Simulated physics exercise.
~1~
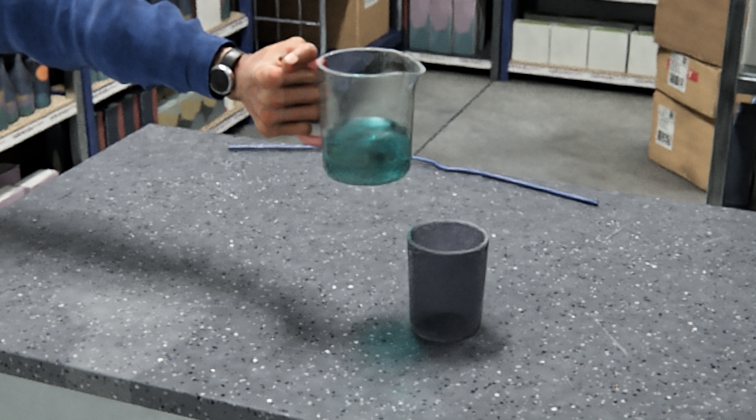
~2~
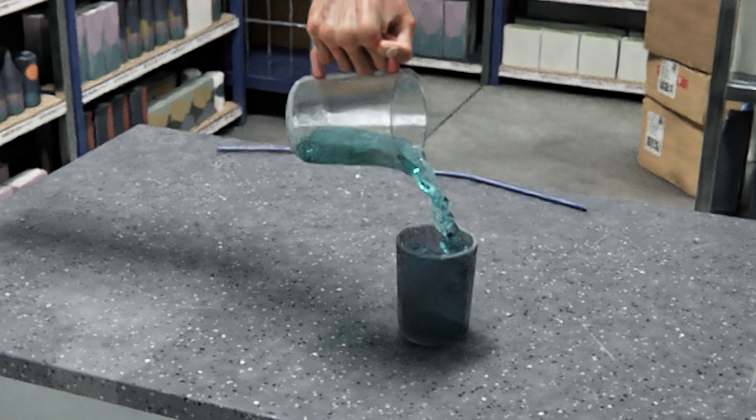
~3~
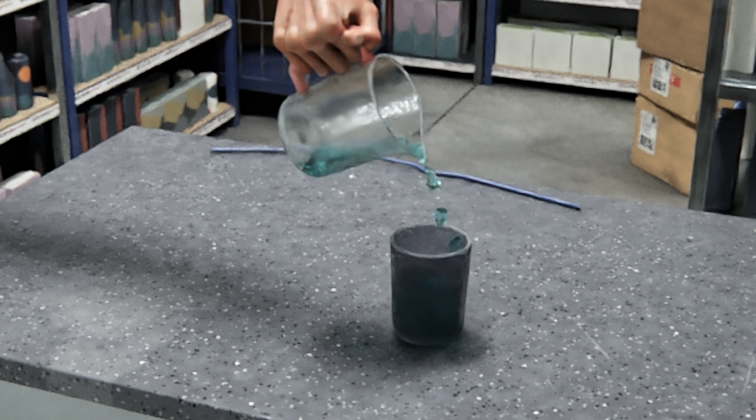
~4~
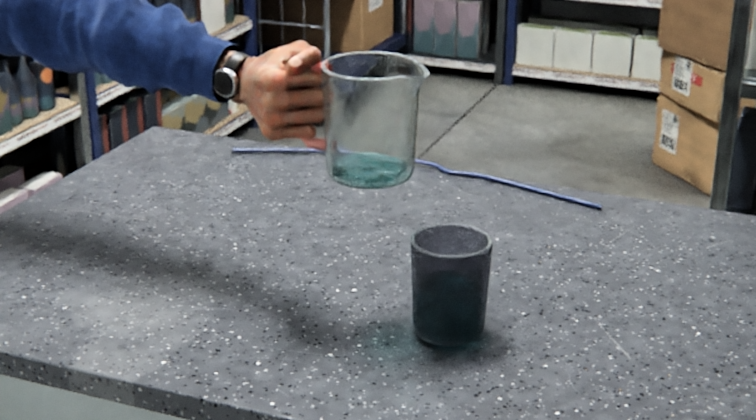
A hand tipping teal liquid from a clear jug into a dark cup, then levelling the jug with a little left.
